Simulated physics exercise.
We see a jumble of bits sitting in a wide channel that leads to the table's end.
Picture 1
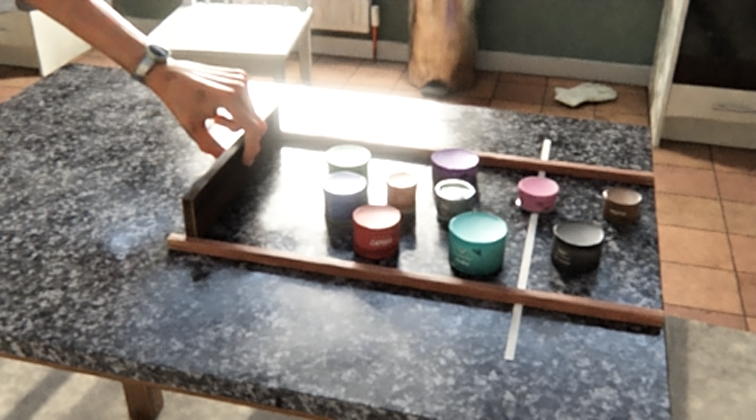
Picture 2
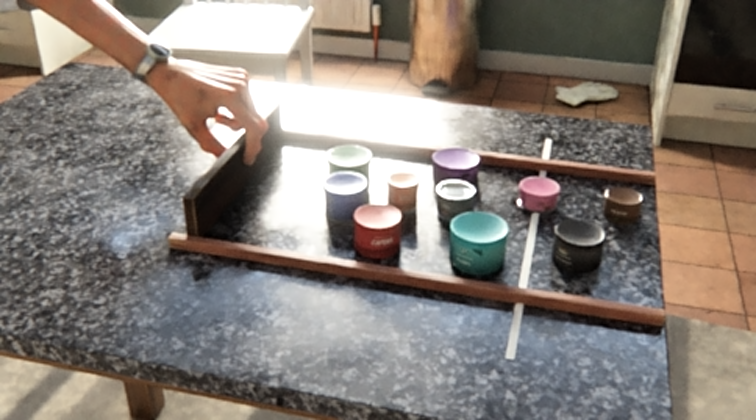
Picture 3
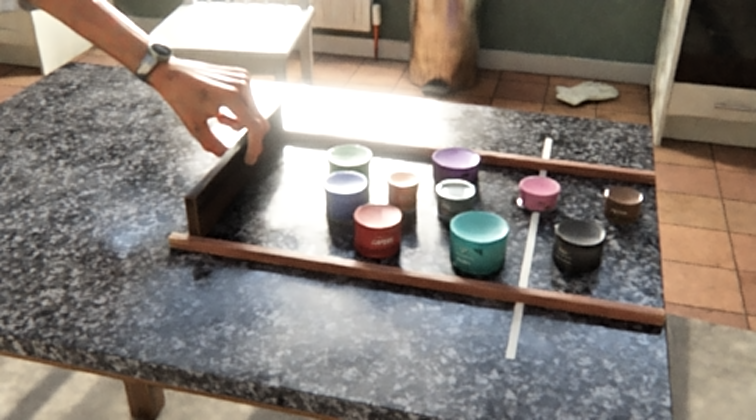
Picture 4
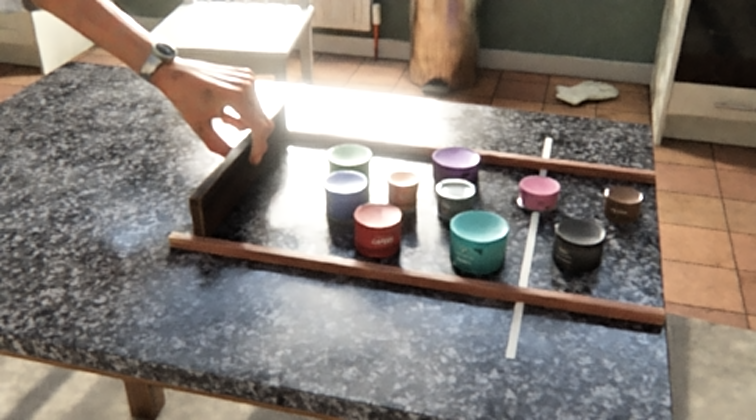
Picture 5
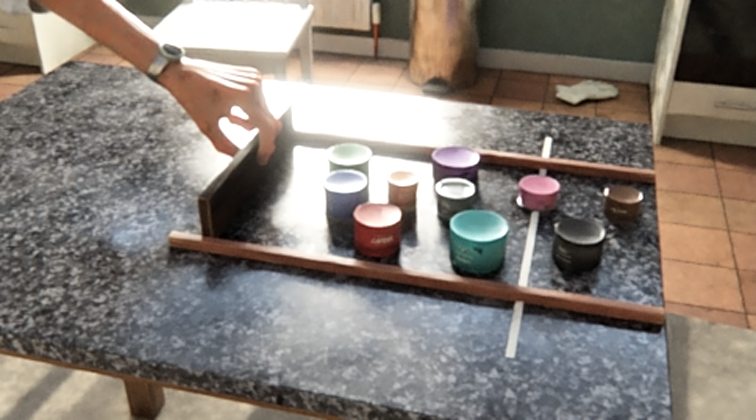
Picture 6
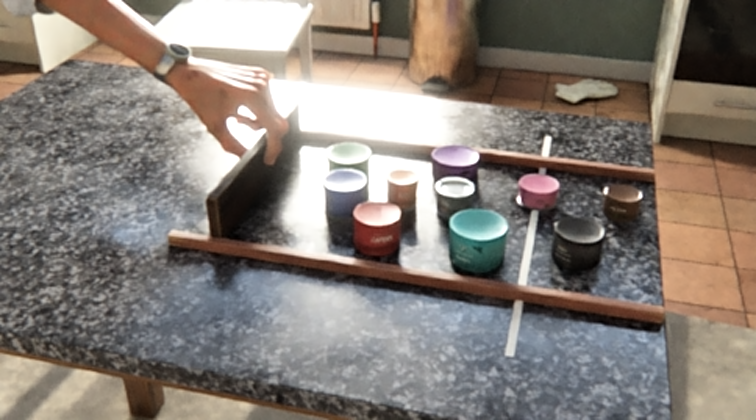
A hand wearing a watch held a dark board upright at the left of a speckled tabletop and slid it slightly right, toward a group of colourful tubs that stayed still between two wooden strips.
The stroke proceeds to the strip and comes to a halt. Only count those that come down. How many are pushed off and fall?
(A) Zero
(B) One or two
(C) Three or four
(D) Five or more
The answer is A.
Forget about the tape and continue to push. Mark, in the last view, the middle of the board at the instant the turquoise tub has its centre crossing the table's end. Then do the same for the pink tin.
Its middle is around (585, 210) and around (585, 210).
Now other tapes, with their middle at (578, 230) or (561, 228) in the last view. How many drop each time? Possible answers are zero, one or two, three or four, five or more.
Lab note - per position, in order: One or two; 1 or 2.
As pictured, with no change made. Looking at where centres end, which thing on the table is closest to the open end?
Brown tub ends nearest.
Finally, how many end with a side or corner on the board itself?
It's 5 of them.
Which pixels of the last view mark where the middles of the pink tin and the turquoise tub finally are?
The first sits around (605, 202), while the other sits around (606, 264).
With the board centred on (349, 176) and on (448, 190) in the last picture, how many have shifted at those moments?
In order, the tallies are 2 and 7.
Soon after, none off yet; brown tub at rest near (622, 203); black tub at rest near (578, 243); pink tin at rest near (538, 192).
In the end, the number that fall off is zero.
